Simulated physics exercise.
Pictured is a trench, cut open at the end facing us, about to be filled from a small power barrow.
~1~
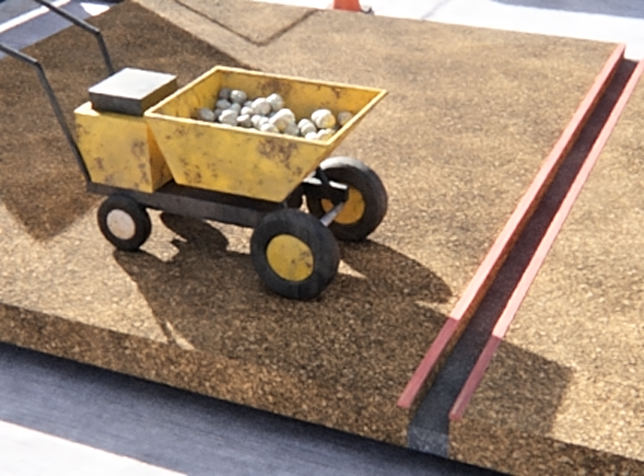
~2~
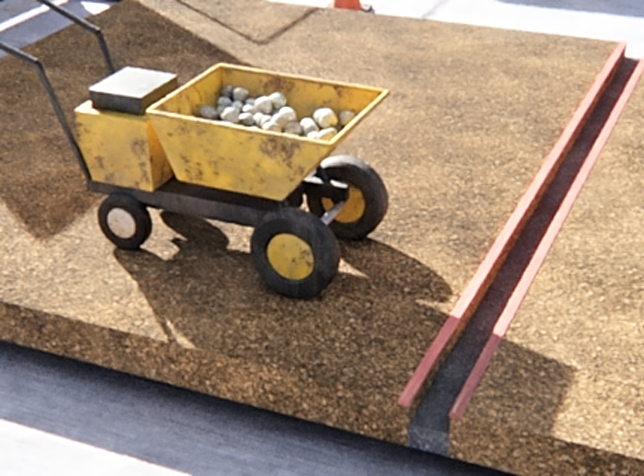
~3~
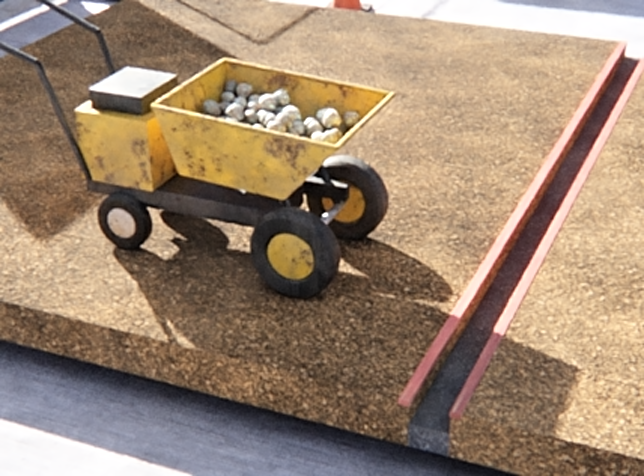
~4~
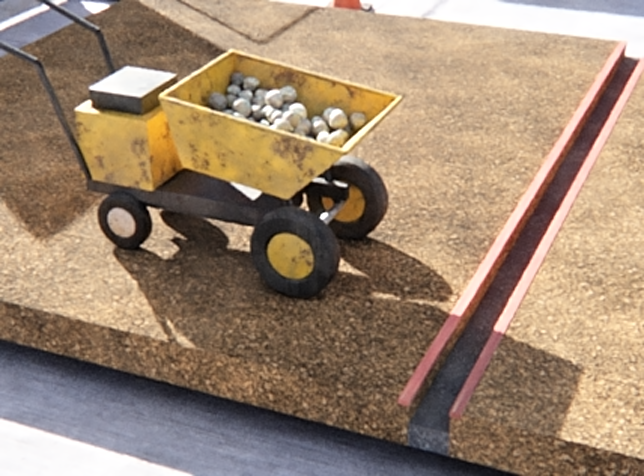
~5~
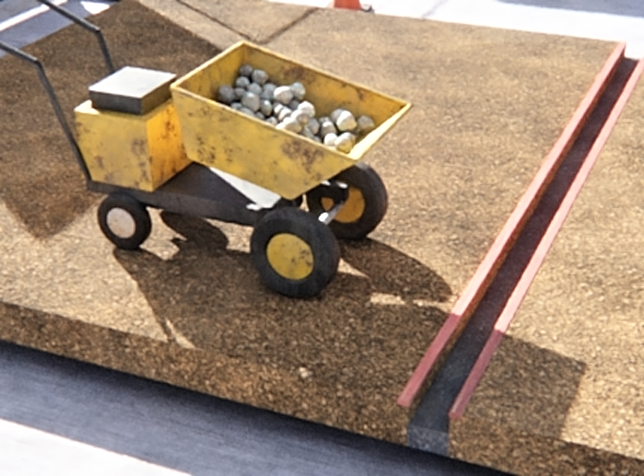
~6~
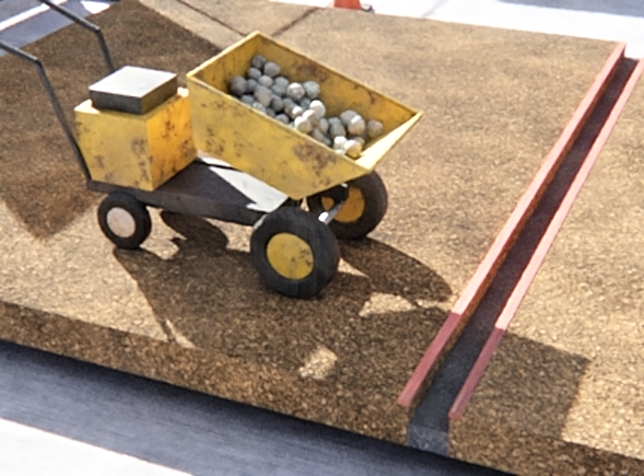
At first, a small yellow power barrow loaded with pale, rounded stones stands on brown ground, its skip level, left of a narrow trench edged in red. The skip then tilts gradually toward the right, its back rising clearly while the stones shift slightly inside and the wheels stay still.
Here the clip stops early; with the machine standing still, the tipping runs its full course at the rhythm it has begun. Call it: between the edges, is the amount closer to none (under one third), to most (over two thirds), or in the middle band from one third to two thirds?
In the middle band.
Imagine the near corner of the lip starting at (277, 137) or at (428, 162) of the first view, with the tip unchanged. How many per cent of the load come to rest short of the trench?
Roughly 50 and 0 %.
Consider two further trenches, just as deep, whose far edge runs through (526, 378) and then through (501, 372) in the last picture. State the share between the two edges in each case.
Roughly 60 % and 60 %.
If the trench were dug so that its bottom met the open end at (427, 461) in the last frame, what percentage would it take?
It would be close to 60 percent.
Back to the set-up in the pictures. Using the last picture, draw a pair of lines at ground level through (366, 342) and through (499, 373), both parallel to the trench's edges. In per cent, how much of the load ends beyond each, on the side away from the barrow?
Close to 70 % and 10 %, in that order.
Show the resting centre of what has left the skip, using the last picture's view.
(486, 290).
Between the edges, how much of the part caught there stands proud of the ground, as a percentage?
40 per cent or thereabouts.
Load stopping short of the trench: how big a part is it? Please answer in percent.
Close to 20 in a hundred.
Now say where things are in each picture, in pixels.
Lip of the skip at (328, 146), level; top of the load at (247, 123), river pebbles; first edge of the trench at (430, 357); far edge at (480, 369), the trench under half as wide as the skip, and about half as deep as wide, in the first frame.
Lip of the skip at (331, 146), level; top of the load at (248, 121), in the second frame.
Lip of the skip at (337, 148), tipped barely; top of the load at (252, 118), in the third frame.
Lip of the skip at (345, 153), tipped a little; top of the load at (242, 109), in the fourth frame.
Lip of the skip at (356, 161), tipped a little; top of the load at (251, 104), in the fifth frame.
Lip of the skip at (368, 171), tipped clearly; top of the load at (261, 92); first edge of the trench at (430, 356); far edge at (480, 367), in the sixth frame.
Soon, skip tipped steeply; all in the skip.
A while on, skip tipped right over; about two thirds in the skip; a small part short of the trench; about a quarter in or heaped over the trench; a stray few beyond it; a stray few falling.
Towards the end, skip tipped right over; about a quarter in the skip; about a quarter short of the trench; about half in or heaped over the trench; a small part beyond it.
Finally, skip tipped right over; about a quarter in the skip; about a quarter short of the trench; about a third in or heaped over the trench; a small part beyond it.
